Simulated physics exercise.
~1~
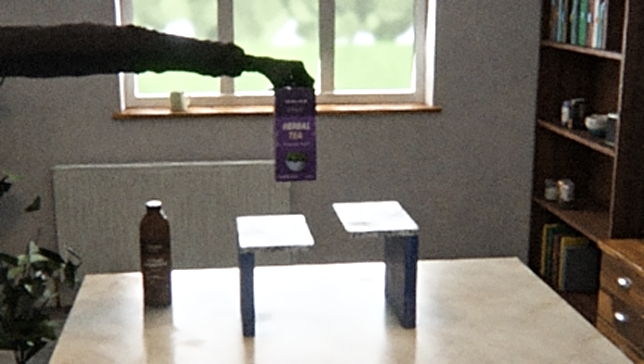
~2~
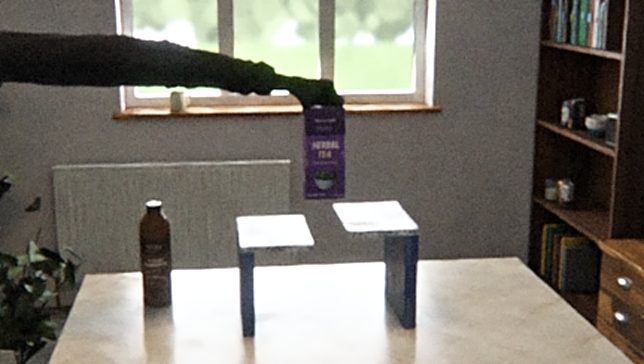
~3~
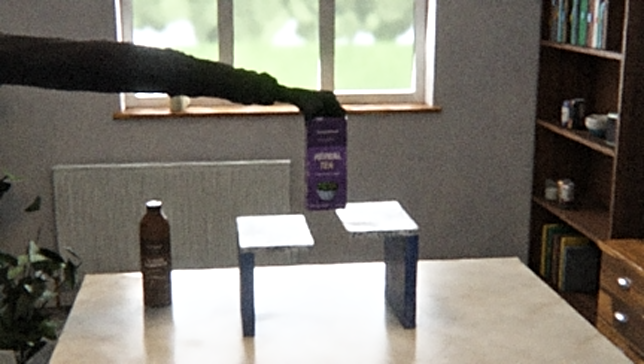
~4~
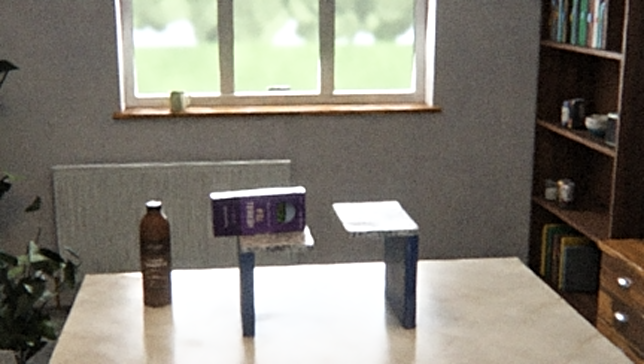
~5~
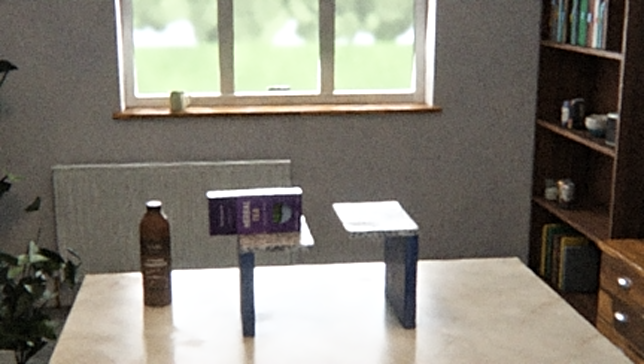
The footage shows a dark-sleeved arm lowering an upright purple herbal tea packet toward the gap between two raised white platforms, beside a brown bottle. The packet tips left, the hand withdraws, and it ends on its side atop the left platform, while the bottle stays put.
